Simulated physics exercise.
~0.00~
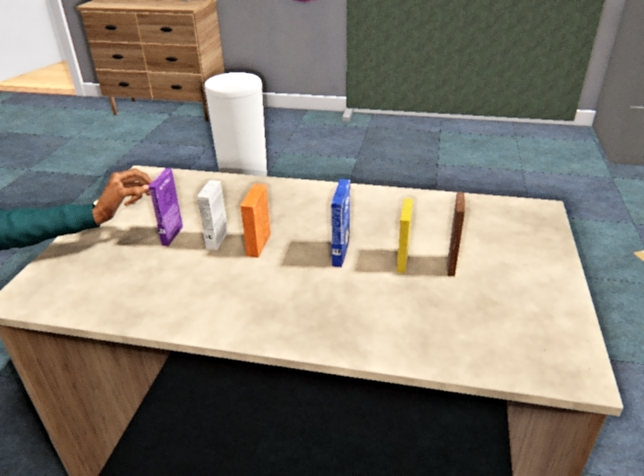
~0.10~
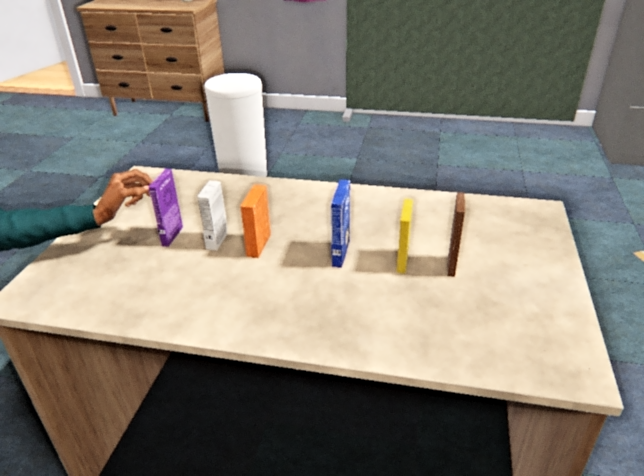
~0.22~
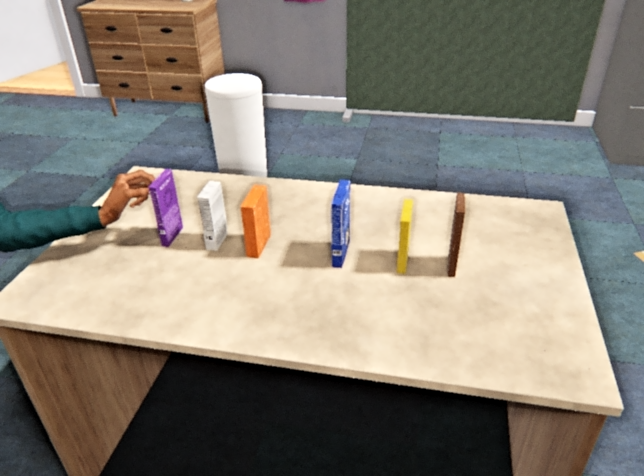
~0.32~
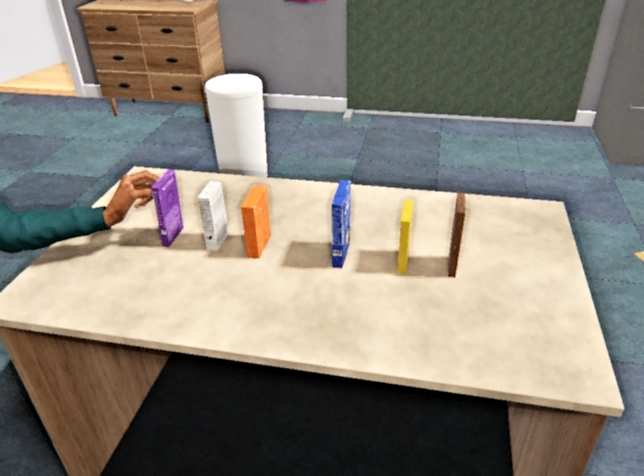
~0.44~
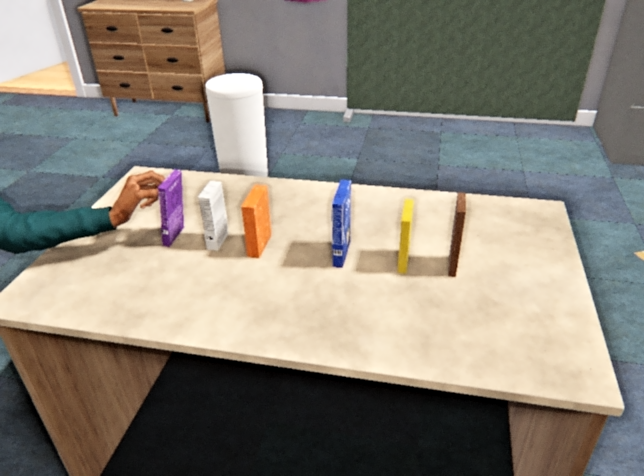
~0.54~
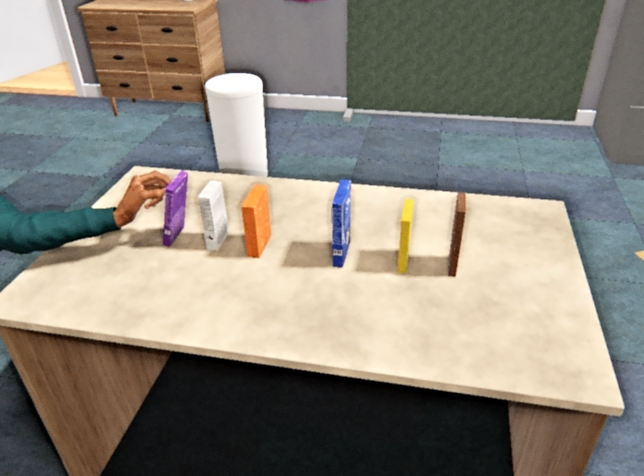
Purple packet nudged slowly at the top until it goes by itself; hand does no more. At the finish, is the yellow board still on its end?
Yes.
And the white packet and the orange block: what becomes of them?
The white packet tumbles, while the orange block tumbles.
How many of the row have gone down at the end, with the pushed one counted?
3.
After 1.14 s, purple packet 61° over; white packet tipped 36° from how it was; orange block tipped 6° from how it was.
After 1.64 s, purple packet 76° over; orange block on its side; white packet tipped 74° from how it was.
At rest (3.7 s), tipped over on the table, white packet and orange block; the other 2 in place. Seen from the same camera at the end, yellow board near (405, 236).
